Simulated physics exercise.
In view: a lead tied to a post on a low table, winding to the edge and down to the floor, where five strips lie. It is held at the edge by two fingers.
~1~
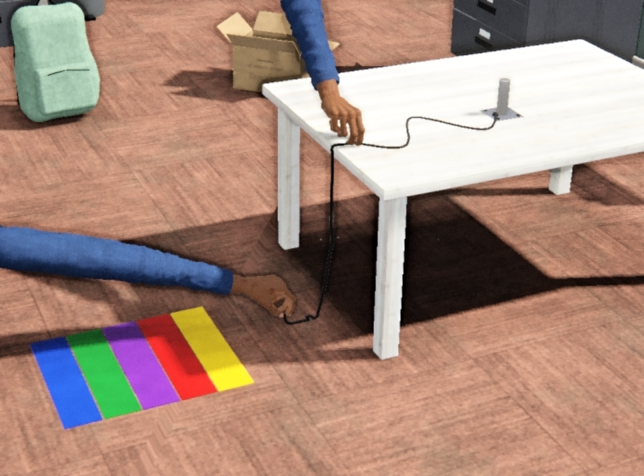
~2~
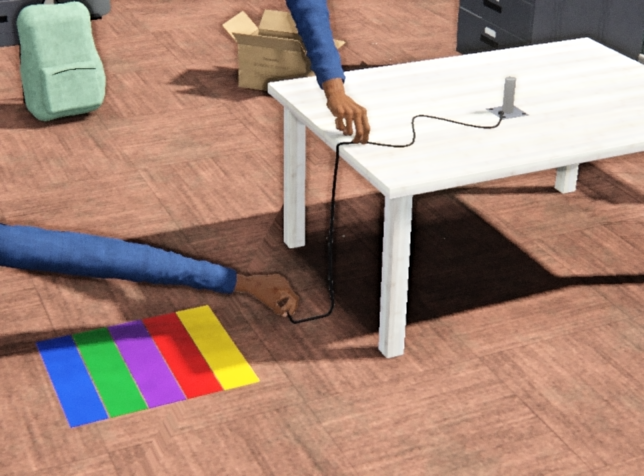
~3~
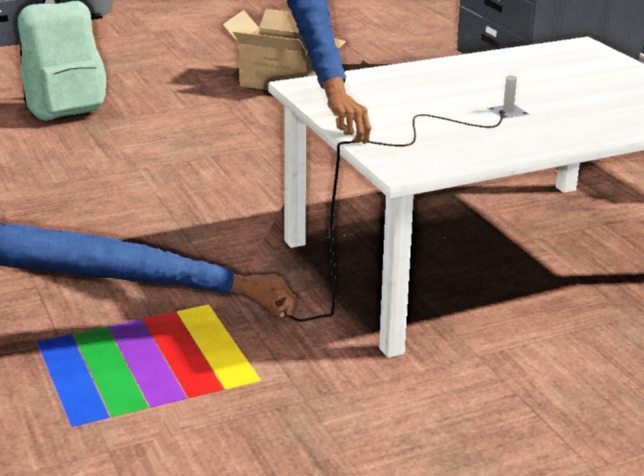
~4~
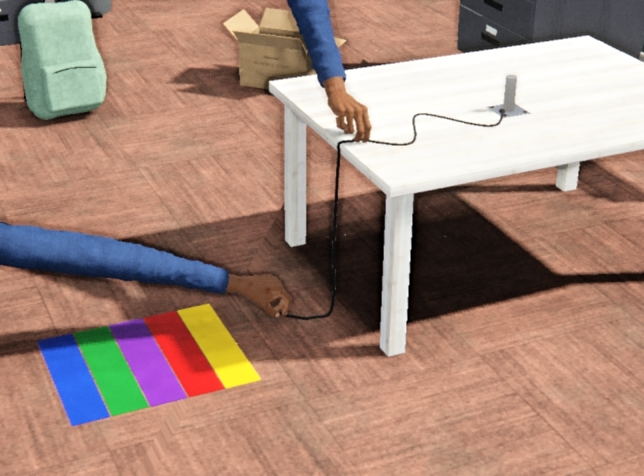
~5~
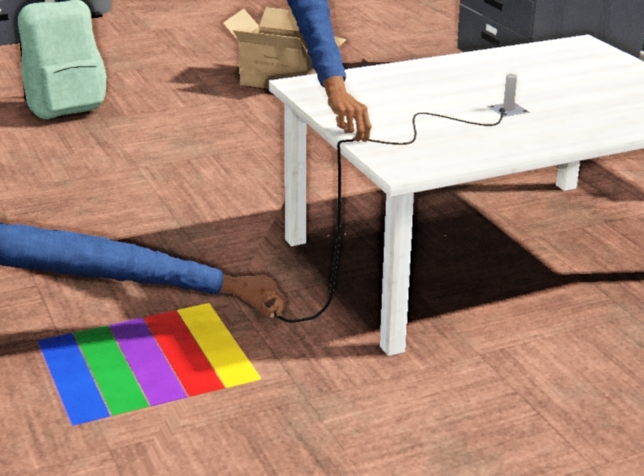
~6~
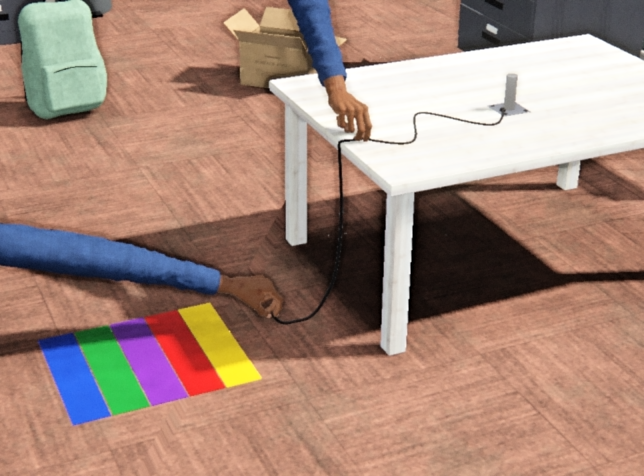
The video shows one hand holding a black cord at the edge of a white table while another, near the floor, draws the cord's lower end slightly left, close to a row of coloured strips.
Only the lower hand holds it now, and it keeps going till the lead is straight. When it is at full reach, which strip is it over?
It is over the blue strip.
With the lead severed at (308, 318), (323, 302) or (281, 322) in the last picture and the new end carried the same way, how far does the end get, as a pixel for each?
Try by try, the places come out as (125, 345), (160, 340) and (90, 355).
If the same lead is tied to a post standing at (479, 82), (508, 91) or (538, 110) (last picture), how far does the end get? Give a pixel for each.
In order, the pixels are (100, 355), (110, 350) and (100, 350).
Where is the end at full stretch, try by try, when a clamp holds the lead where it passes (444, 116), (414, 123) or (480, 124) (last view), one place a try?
It ends up near (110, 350) the first time, (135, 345) the second and (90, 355) the third.
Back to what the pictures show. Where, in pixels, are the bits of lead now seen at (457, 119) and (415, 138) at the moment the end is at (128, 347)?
(429, 120) and (339, 142), approximately.
Early on, end near (128, 347); over purple.
Midway, end near (91, 355); over green.
At the end of the slack, end near (69, 360); over blue. The blue one.
